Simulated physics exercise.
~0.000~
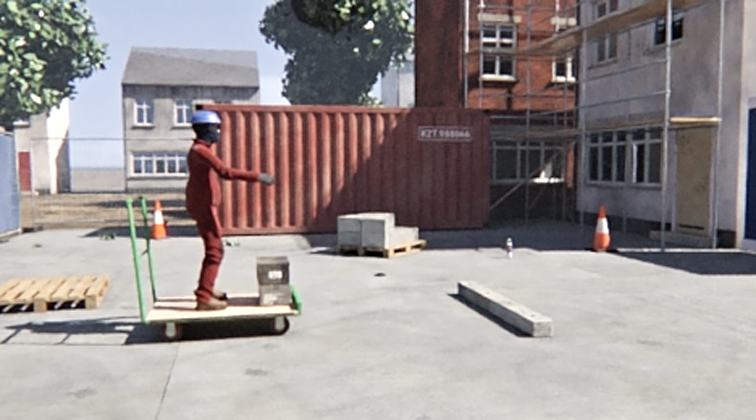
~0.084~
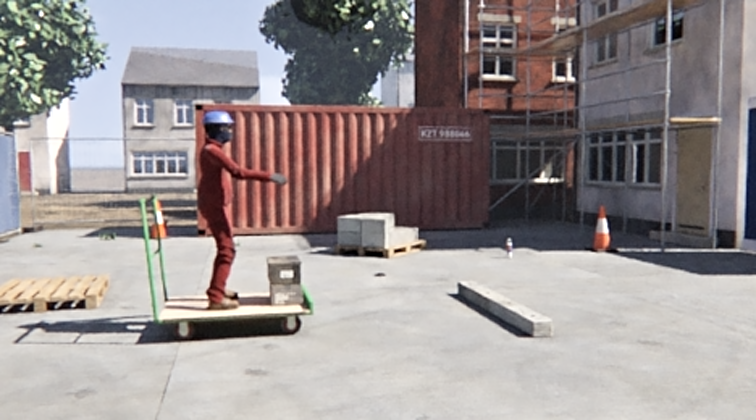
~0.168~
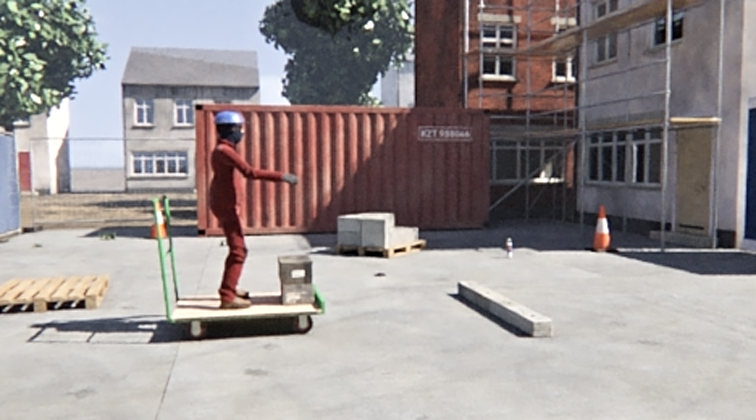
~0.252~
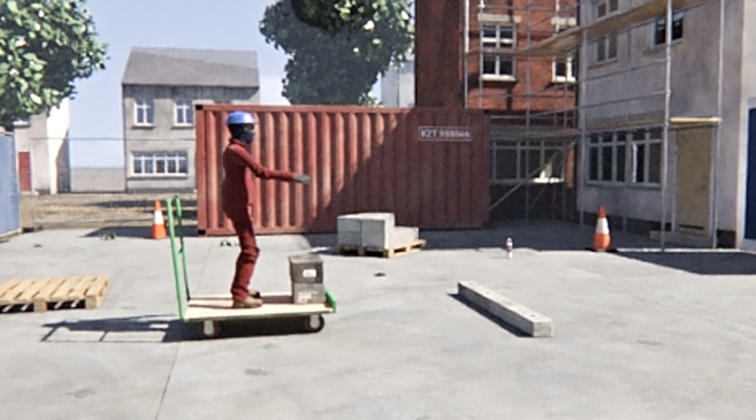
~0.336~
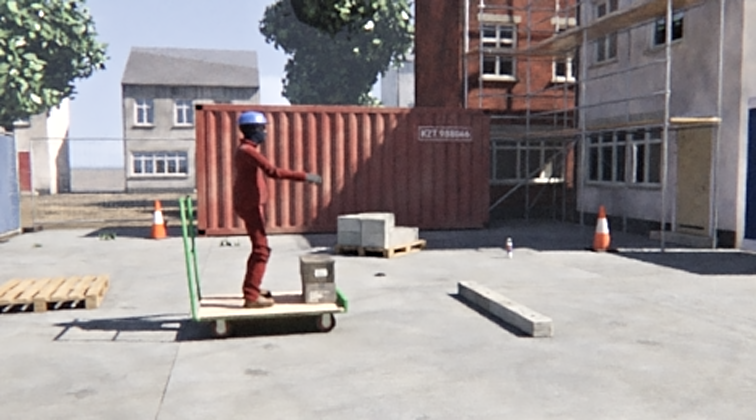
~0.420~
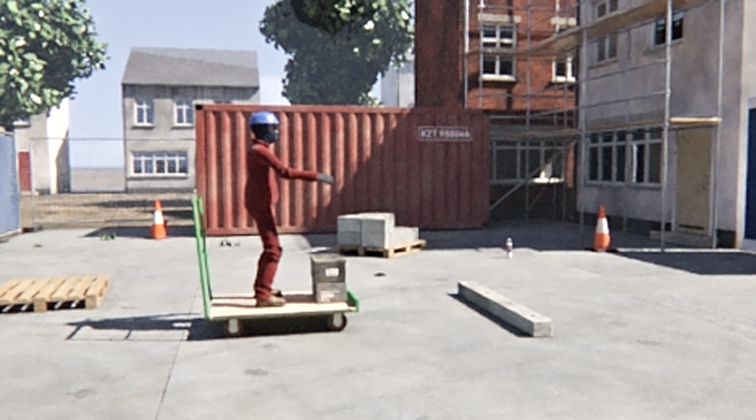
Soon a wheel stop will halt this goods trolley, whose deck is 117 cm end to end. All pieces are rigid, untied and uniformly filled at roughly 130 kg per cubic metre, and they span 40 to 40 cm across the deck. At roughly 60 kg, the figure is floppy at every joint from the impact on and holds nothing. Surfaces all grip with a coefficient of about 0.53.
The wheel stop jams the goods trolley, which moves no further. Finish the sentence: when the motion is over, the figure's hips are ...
Over the deck.
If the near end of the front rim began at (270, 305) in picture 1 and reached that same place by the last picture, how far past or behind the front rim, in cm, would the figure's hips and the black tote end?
Rest points: Hips at 30 cm past, black at 90 cm past.
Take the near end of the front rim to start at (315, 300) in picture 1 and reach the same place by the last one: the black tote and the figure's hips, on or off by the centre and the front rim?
Then black off, hips on.
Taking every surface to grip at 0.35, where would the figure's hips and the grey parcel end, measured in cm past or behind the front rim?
In that case the hips end 50 cm behind the rim and the grey item 20 cm behind it.
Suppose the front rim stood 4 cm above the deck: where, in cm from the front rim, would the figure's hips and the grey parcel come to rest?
Result: Hips 70 cm behind rim; grey 20 cm behind rim.
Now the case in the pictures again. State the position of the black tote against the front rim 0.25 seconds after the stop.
Behind the rim, near 5 cm.
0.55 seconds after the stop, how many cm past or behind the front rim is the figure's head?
About 10 cm behind the rim.
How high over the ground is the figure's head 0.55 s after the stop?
Roughly 70 cm above it.
The wheels strike at 1.66 s.
After 2.21 s the figure's hips are 68 cm behind the rim, near (429, 259) in the last picture's view.
After 2.66 s the figure's hips are 69 cm behind the rim, near (428, 259) in the last picture's view.
At rest, 5.0 s, nothing is past the rim; behind it, grey parcel, black tote and the figure's hips.
